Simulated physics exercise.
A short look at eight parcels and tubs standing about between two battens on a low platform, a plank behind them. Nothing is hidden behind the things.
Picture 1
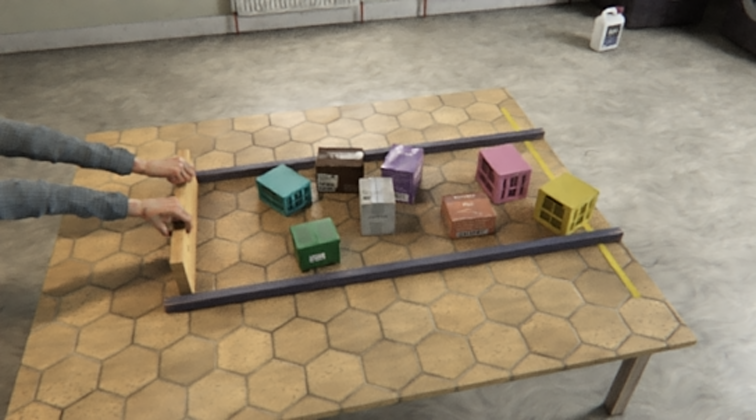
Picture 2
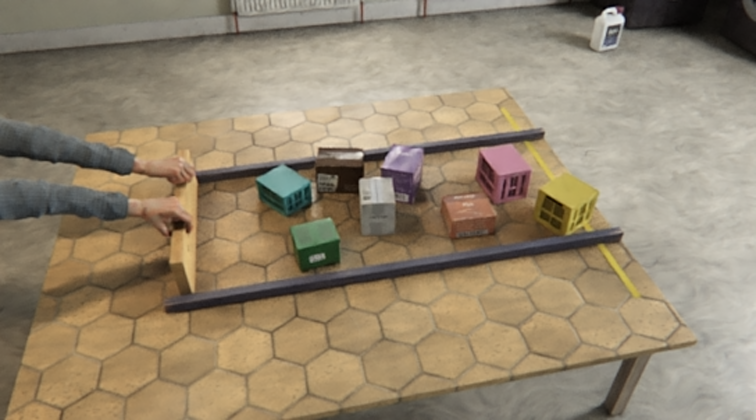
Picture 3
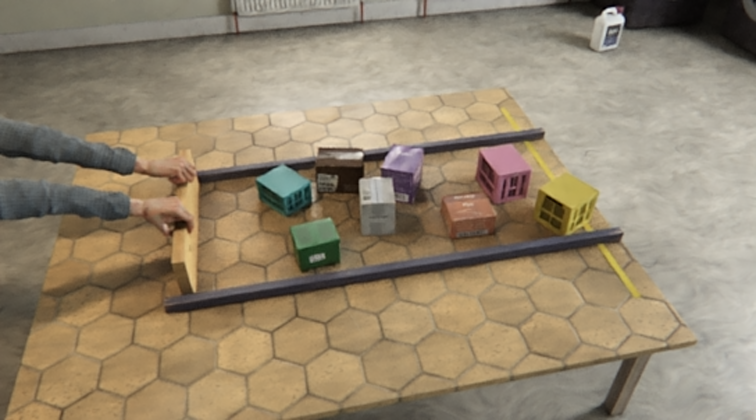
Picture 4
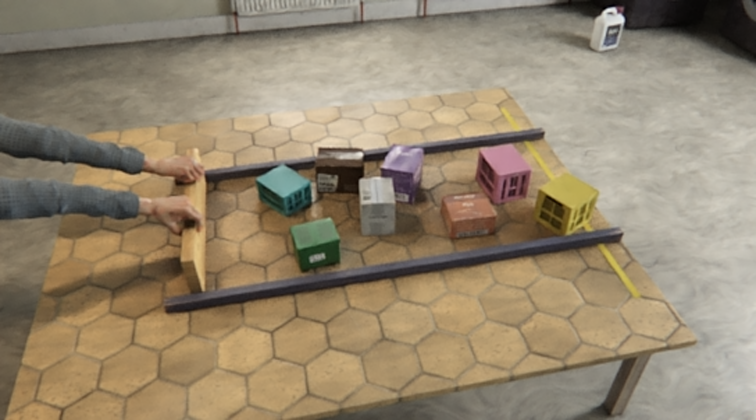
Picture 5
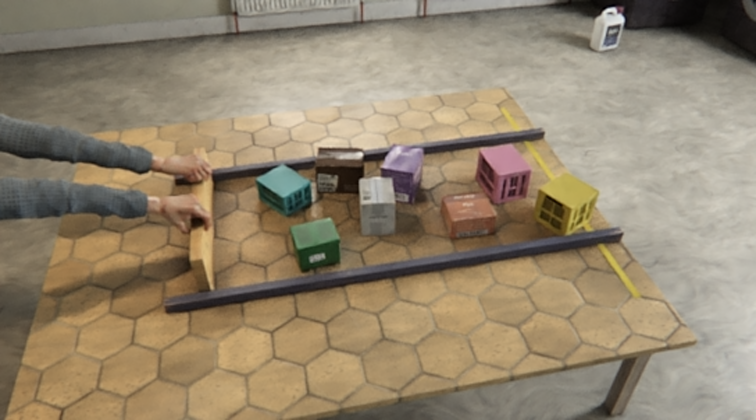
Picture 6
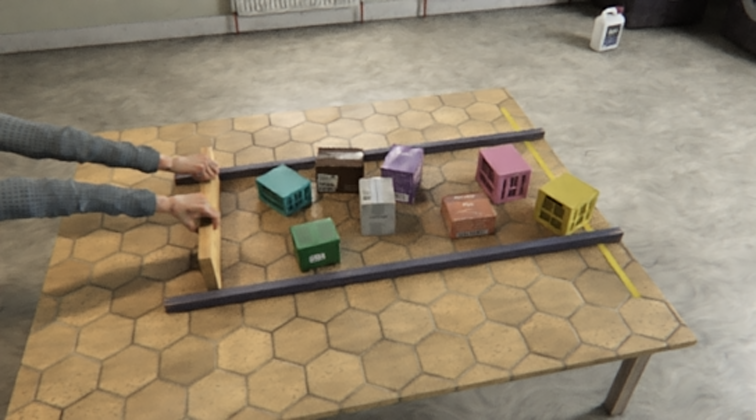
Eight small boxes and crates sit scattered between two dark rails on a hexagon-patterned tabletop in a grey-floored room, seen from above at an angle. Teal, green, brown, grey and purple ones cluster left and centre, with orange, pink and yellow ones nearer a yellow line at right. Two hands hold a wooden plank at left, then slide it slightly rightward, while the boxes and camera stay still.
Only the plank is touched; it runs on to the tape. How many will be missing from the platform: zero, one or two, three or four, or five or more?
Here the number that fall off is five or more.
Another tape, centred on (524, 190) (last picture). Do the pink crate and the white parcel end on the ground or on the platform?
The pink crate goes over; the white parcel stays on.
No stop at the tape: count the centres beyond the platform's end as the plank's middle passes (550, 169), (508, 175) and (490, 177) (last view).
In that order 5, 2 and 1.
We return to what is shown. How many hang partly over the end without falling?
That would be 3.
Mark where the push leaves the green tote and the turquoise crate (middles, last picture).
The green tote stops around (605, 208); the turquoise crate around (564, 160).
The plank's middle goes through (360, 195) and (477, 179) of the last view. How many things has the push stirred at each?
At the one place 5, at the other 8.
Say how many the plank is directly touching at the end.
It touches 3.
Early on, none off yet; yellow crate at rest near (565, 205); pink crate at rest near (503, 174); orange box at rest near (467, 215).
Finally, the number that fall off is five or more; lost, brown parcel, purple box, orange box, pink crate and yellow crate.
